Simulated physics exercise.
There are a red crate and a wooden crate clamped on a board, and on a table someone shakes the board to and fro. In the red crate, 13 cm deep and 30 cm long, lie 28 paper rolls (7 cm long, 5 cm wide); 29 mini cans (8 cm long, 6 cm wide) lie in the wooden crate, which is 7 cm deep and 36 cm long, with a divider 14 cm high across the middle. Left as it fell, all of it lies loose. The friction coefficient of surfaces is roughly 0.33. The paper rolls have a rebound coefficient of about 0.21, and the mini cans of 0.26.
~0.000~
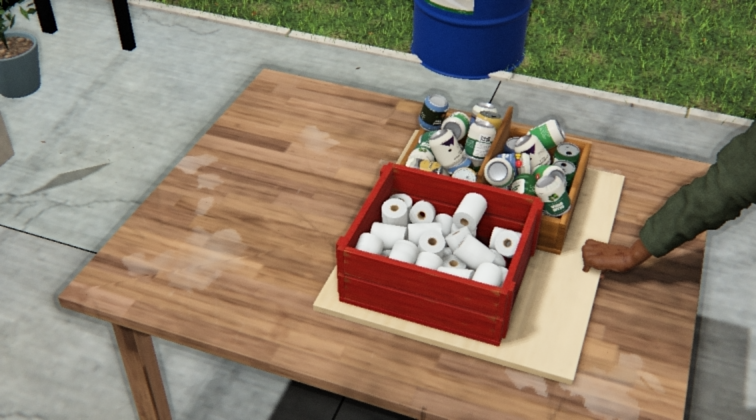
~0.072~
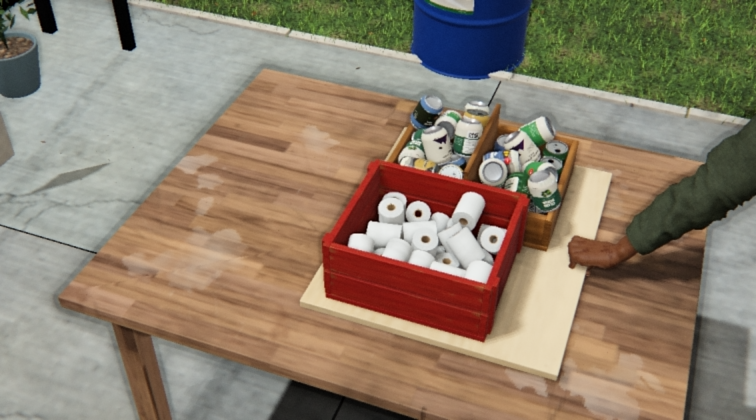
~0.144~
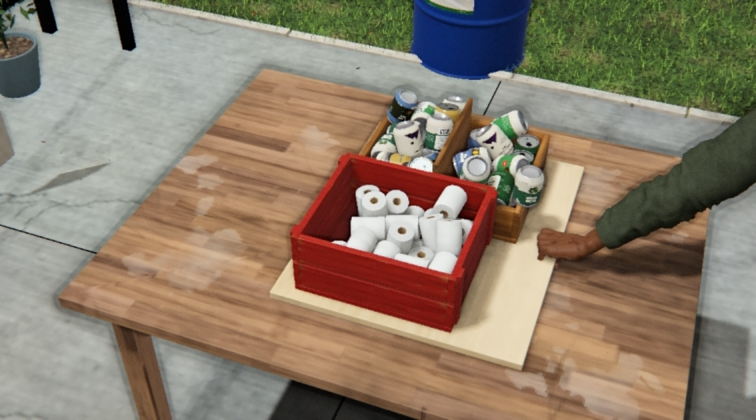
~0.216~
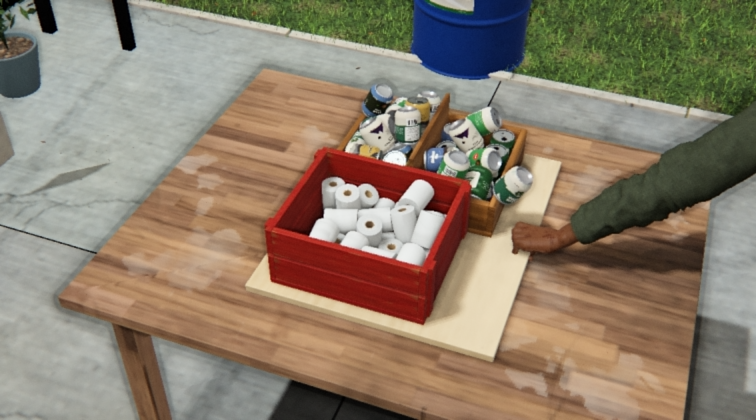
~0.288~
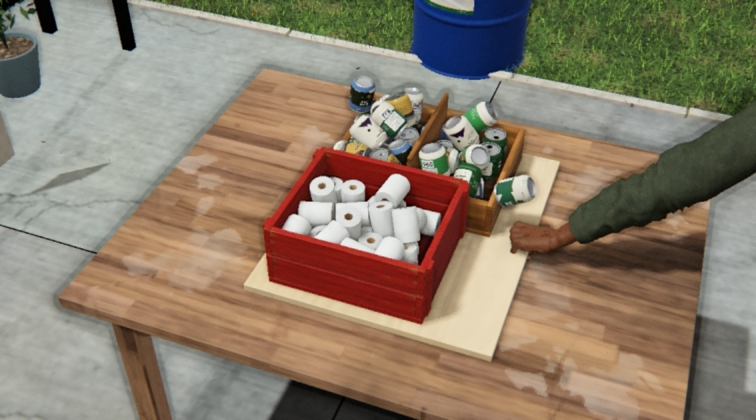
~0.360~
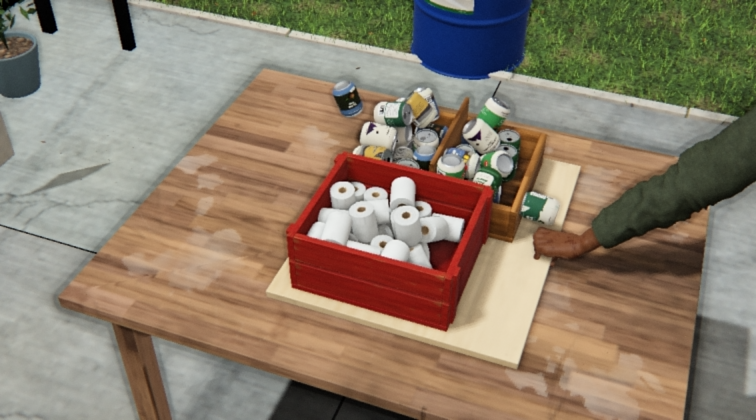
A hand slides a board with two crates left, then right, as cans tumble out.
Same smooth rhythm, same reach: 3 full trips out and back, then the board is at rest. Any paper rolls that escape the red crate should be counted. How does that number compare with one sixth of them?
Below one sixth.
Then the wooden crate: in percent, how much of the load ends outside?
Lost from the wooden crate: 40 percent.
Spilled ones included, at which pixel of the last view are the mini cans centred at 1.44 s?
Centre: About (451, 168) px.
After 0.63 s, the red crate has all 28 and the wooden crate is down by 4 of 29.
After 0.96 s, the red crate has all 28 and the wooden crate is down by 8 of 29.
After 1.44 s, the red crate has all 28 and the wooden crate is down by 12 of 29.
Final count (at 2.04 s), the red crate has all 28 and the wooden crate is down by 12 of 29. Asked share, 0 of 28, 0 per cent.
